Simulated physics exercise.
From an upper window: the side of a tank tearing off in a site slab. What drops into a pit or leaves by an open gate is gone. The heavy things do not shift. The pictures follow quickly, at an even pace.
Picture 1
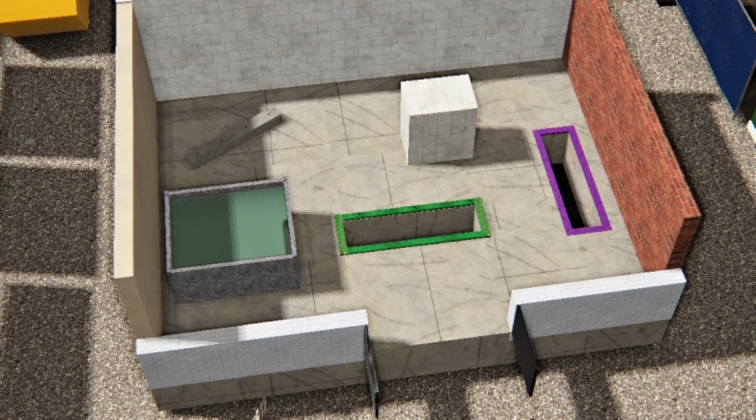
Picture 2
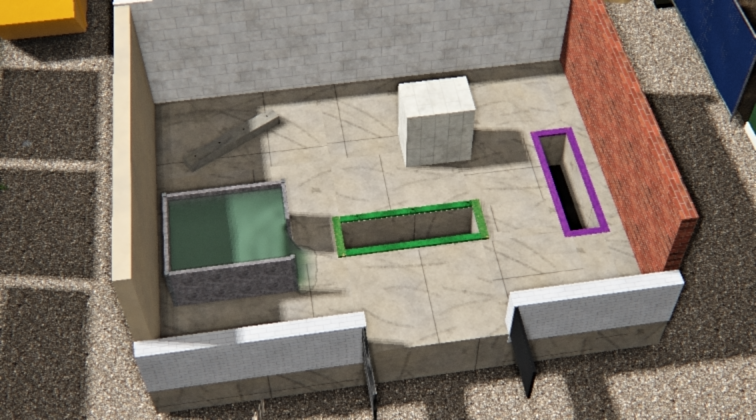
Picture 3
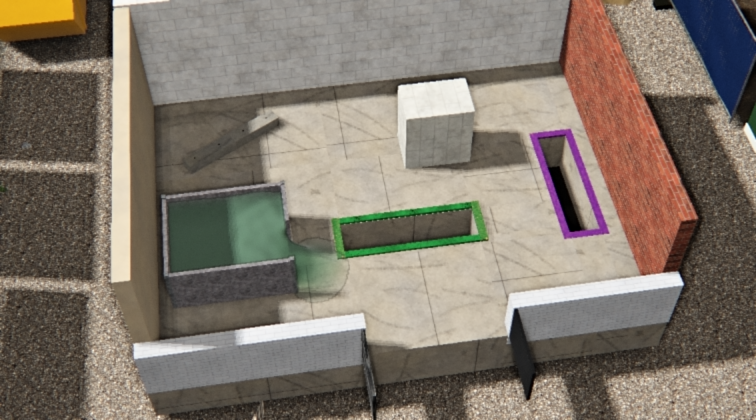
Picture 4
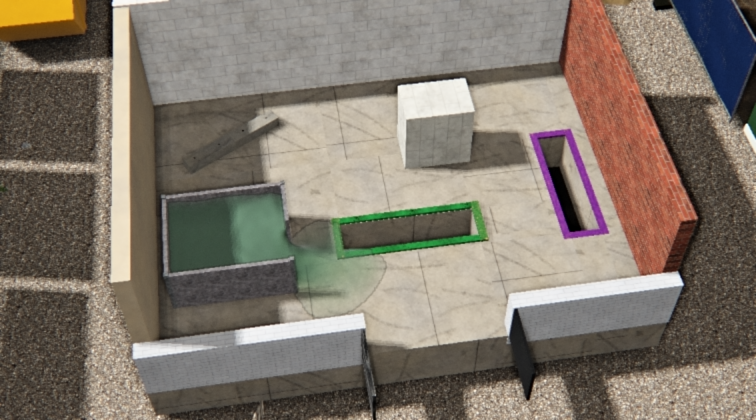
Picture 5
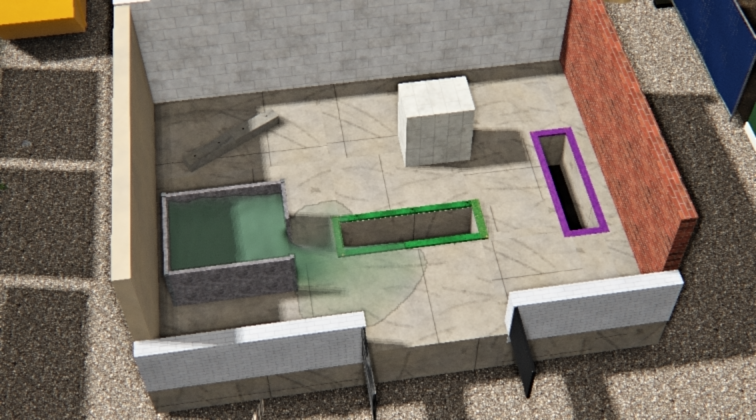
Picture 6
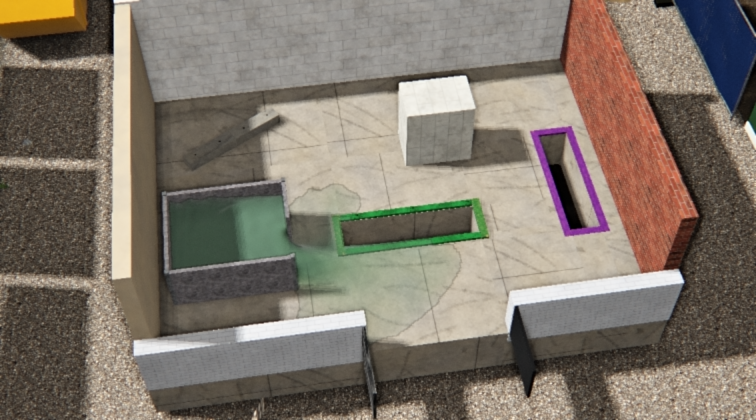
At the start, greenish water sits still in a walled tank at the left of a walled slab, near a green-edged pit. The tank's right side opens and water pours out onto the floor, then spreads rightward in a thin sheet, passing along both sides of the green-edged pit.
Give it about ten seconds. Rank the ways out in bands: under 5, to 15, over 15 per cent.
One by one: The gate takes over 15 %; the purple pit takes over 15 %; the green pit takes over 15 %.
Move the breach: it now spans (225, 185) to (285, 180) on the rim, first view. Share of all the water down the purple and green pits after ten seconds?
In per cent: Purple 30, green 0.
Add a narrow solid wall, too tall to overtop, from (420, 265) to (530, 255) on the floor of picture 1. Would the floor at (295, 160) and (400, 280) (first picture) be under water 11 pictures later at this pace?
In turn: Not flooded, awash.
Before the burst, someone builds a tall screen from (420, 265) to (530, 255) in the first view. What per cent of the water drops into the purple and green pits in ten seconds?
In per cent: Purple 15, green 25.
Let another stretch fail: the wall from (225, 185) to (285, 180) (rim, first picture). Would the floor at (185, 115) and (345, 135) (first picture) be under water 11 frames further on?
In that order: Awash, covered.
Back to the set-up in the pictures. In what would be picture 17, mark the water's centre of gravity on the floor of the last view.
Close to (313, 262).
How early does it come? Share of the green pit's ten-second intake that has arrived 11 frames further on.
Roughly 55 per cent.
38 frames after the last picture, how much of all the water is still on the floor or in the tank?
Near 50 in a hundred.
A moment on, water covers 25 % of the floor; the gate 2 %, the purple pit 0 %, the green pit 6 %.
Next, water covers 25 % of the floor; the gate 8 %, the purple pit 0 %, the green pit 11 %.
Then, water covers 30 % of the floor; the gate 13 %, the purple pit 3 %, the green pit 15 %.
Later, water covers 30 % of the floor; the gate 18 %, the purple pit 13 %, the green pit 19 %.
In the end, water covers 35 % of the floor; the gate 22 %, the purple pit 22 %, the green pit 20 %.
